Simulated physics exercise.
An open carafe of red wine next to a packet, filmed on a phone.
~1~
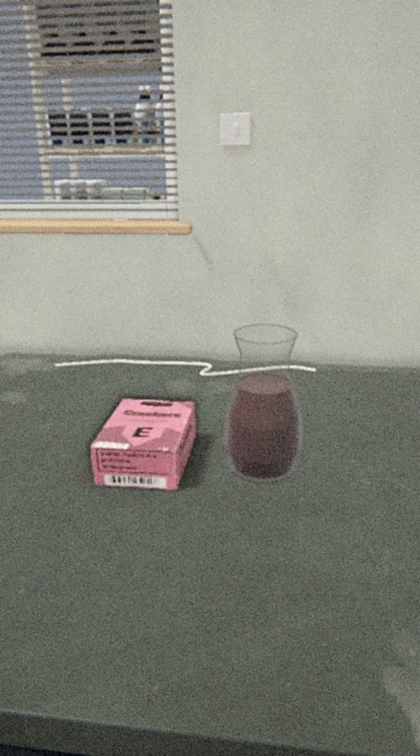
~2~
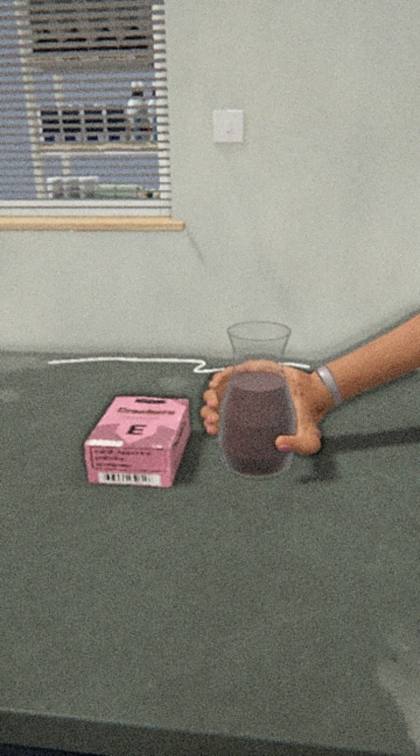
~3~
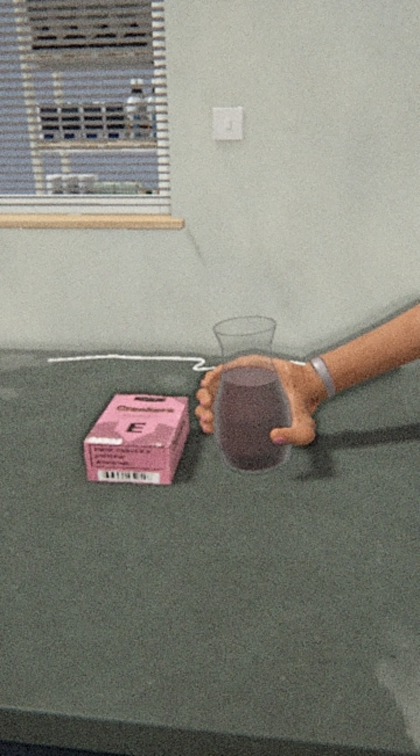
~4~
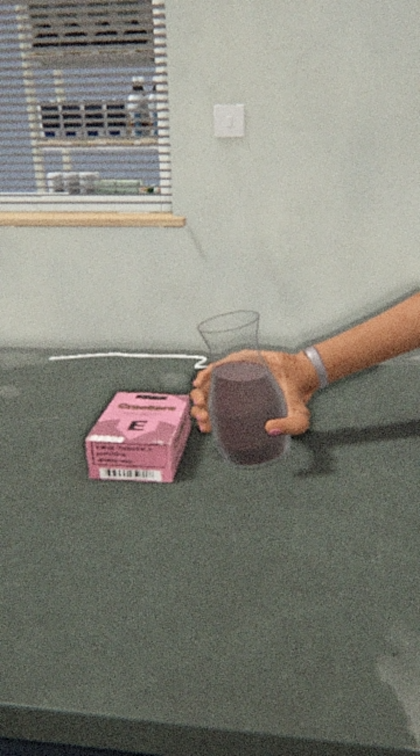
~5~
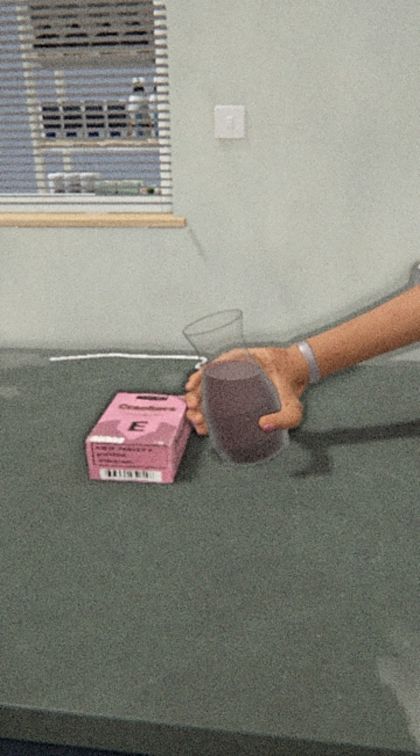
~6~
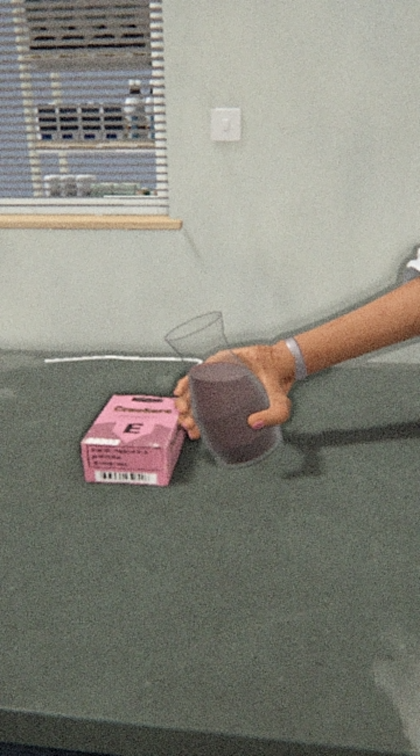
In the video, a pink packet and a glass carafe of dark liquid stand on a dark surface; a hand reaches in from the right, grips the carafe and gradually tilts it leftward, its top leaning towards the packet.
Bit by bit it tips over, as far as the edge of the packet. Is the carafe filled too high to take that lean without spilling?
The liquid will not escape at that angle.
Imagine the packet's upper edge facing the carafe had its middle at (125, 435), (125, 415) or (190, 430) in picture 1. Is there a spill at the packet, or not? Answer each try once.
Going one by one, I'd say some escapes, some escapes and nothing escapes.
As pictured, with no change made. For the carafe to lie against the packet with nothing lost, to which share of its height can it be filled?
About 85 %.
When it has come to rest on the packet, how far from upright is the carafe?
40°.
Shortly, the carafe leans by about 30°; none is lost.
Then, the carafe leans by about 40°; none is lost.
At the finish, the carafe leans by about 40°, against the packet; none is lost.
